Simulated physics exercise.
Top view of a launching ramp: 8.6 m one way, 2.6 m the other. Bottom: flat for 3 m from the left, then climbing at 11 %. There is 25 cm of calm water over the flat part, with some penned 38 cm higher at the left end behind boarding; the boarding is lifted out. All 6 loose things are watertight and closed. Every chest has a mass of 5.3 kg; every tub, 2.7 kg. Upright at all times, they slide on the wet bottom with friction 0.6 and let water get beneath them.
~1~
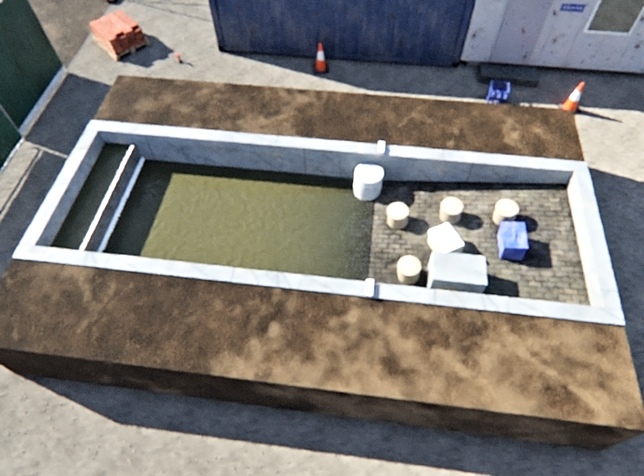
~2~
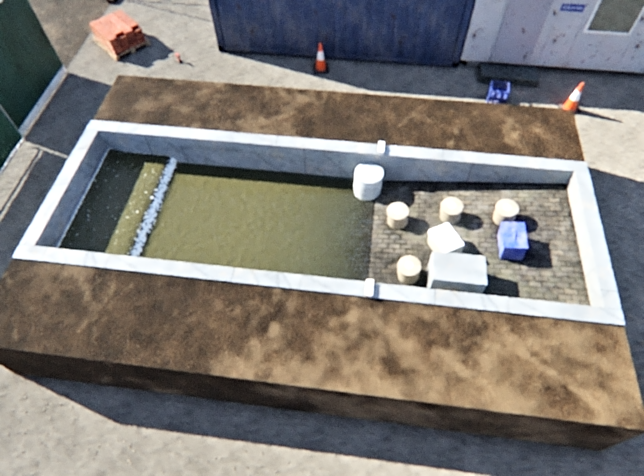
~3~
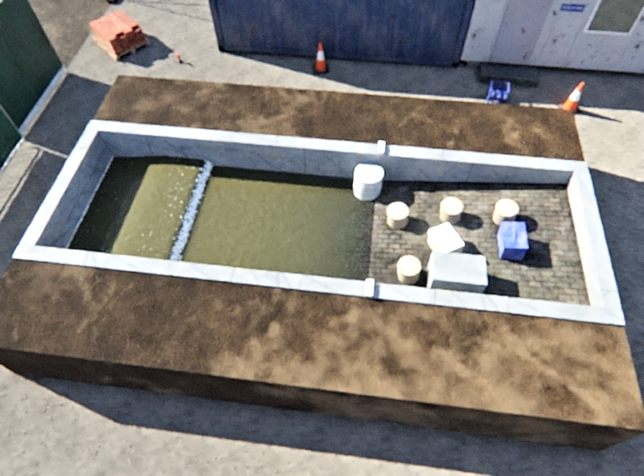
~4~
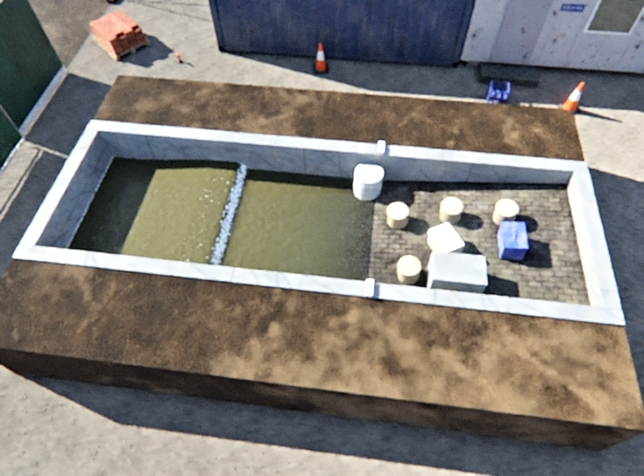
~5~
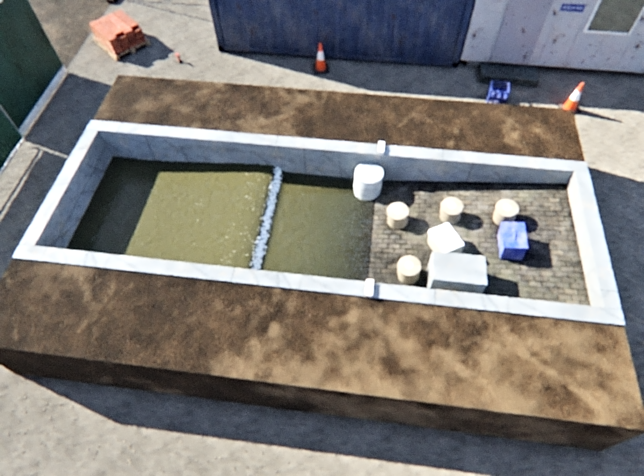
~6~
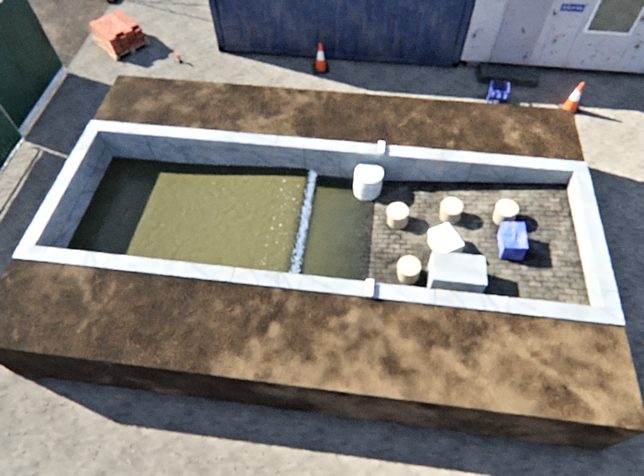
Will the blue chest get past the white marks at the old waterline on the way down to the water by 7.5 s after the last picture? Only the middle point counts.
Behind.
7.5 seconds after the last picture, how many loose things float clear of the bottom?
3 at that moment.
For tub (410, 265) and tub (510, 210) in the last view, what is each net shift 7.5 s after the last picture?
300 cm, 0 cm.
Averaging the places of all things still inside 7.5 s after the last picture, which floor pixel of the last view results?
Somewhere near (377, 237).
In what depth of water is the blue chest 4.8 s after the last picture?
Depth: About 1 cm.
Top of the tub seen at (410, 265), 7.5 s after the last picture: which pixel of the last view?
About (258, 197).
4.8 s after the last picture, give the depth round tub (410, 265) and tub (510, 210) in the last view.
Close to 23 and 0 centimetres.
Then, 0.6 s after the last picture the blue chest is near (517, 235), 0.0 m from its start, aground; 0 of 6 are over the mark; 0 afloat.
Then, 2.5 s after the last picture the blue chest is near (518, 235), 0.0 m from its start, aground; 0 of 6 are over the mark; 4 afloat.
Then, 4.8 s after the last picture the blue chest is near (518, 235), 0.0 m from its start, aground; 2 of 6 are over the mark; 3 afloat.
Then, 7.5 s after the last picture the blue chest is near (518, 235), 0.0 m from its start, aground; 3 of 6 are over the mark; 3 afloat.
